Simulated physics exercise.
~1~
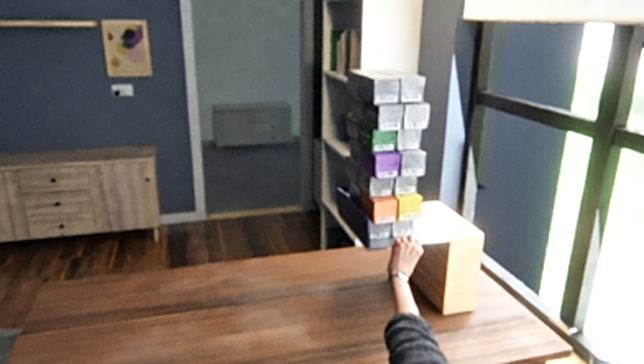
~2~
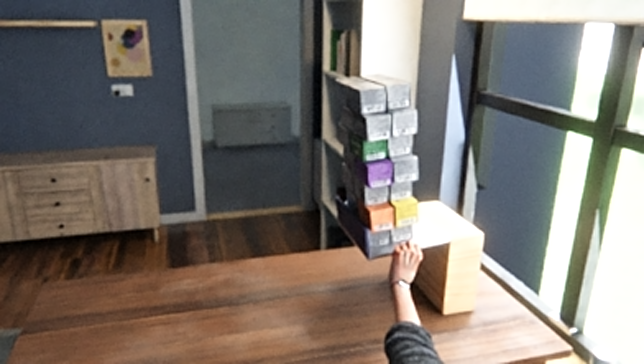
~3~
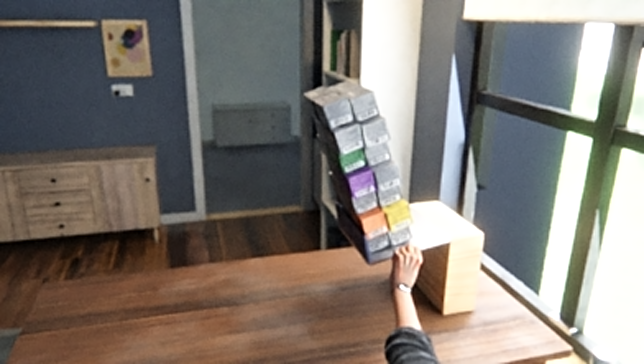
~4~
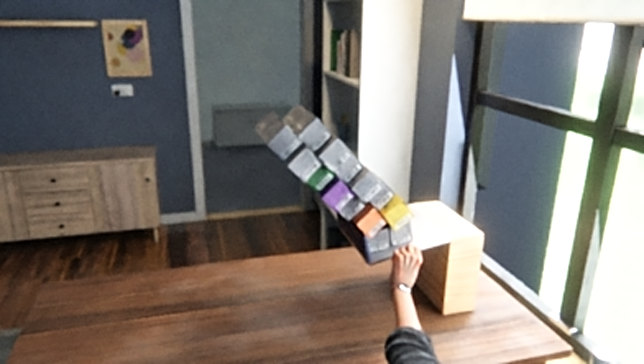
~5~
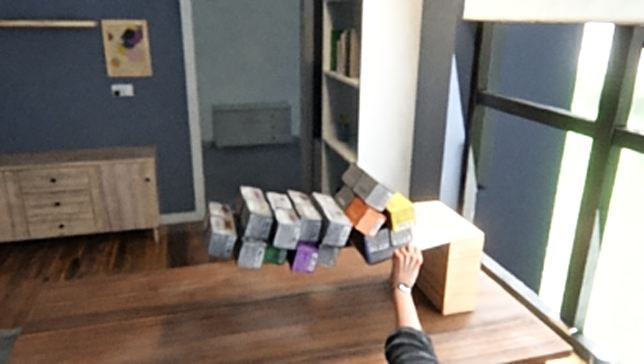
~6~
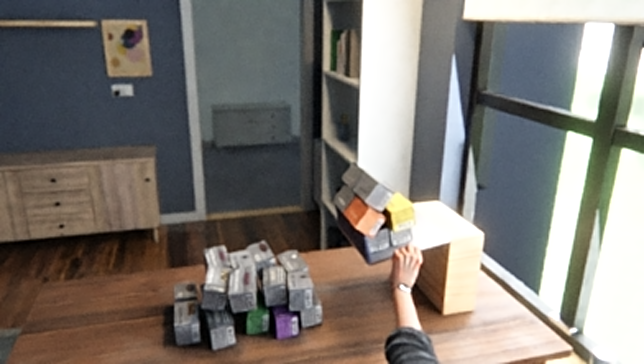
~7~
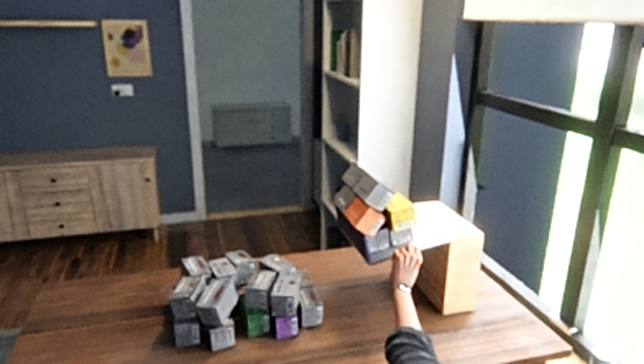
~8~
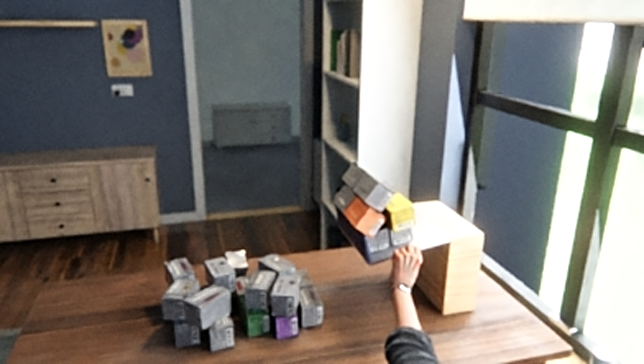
Above a wooden table, a stack of packets tilts and topples left, leaving some beside a hand.
